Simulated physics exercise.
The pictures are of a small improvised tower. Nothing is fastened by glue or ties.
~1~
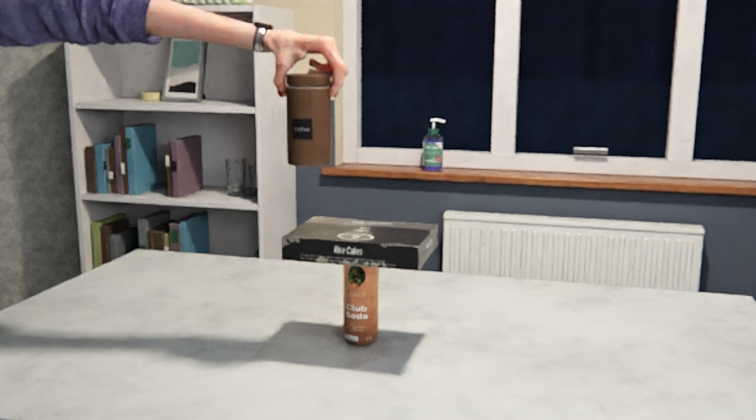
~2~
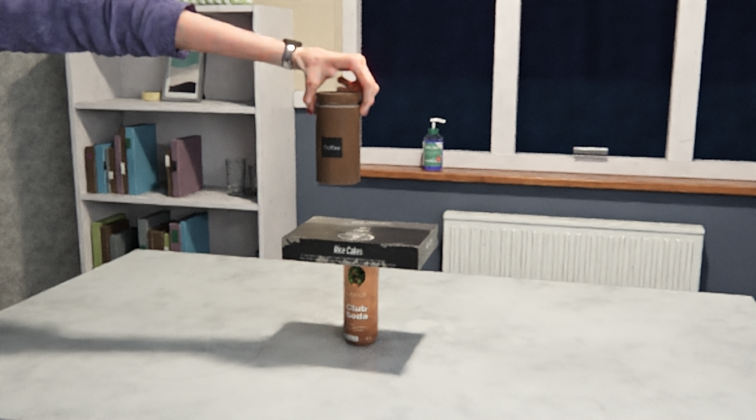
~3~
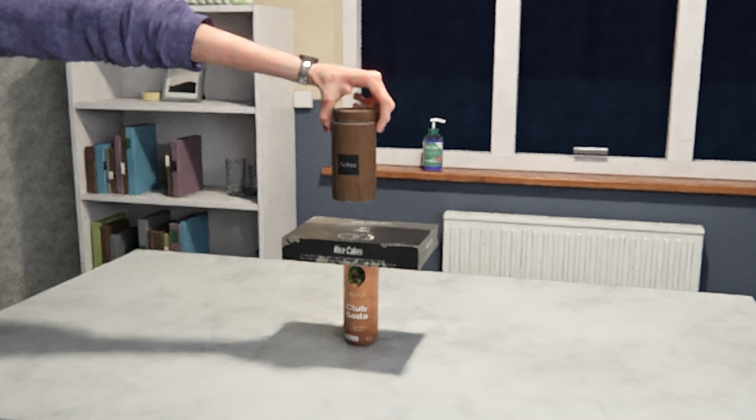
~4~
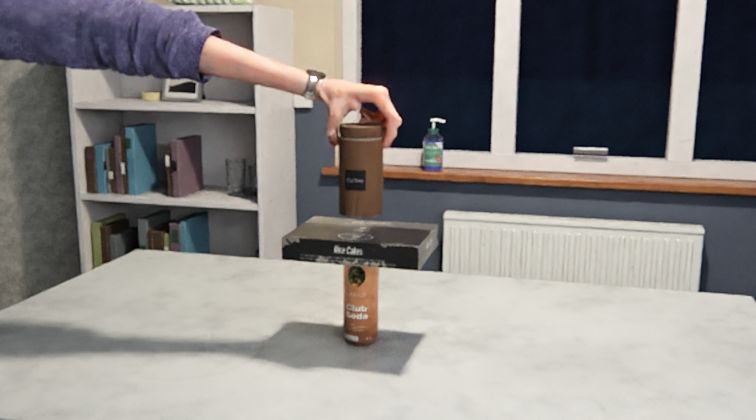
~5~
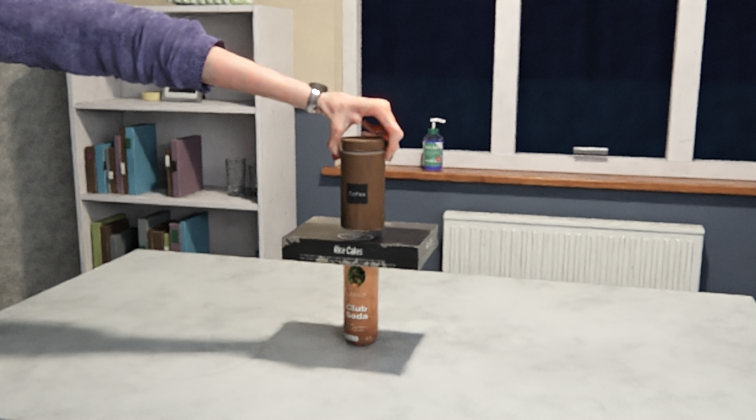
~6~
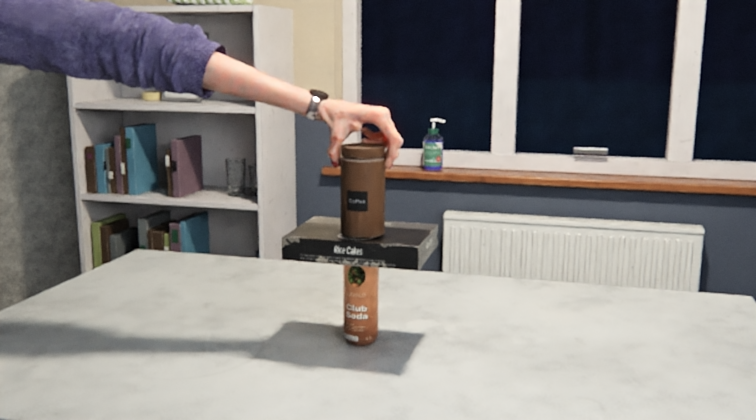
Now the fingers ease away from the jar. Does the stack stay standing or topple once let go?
It stays standing.
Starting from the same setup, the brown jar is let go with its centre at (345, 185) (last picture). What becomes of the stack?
Stands.
Then, 0.30 s after the last picture, nothing has stirred.
Then, 0.70 s after the last picture, brown jar resting near (363, 191).
At rest, all 3 in place. Seen from the same camera at the end, brown jar near (363, 191). The stack keeps its balance.
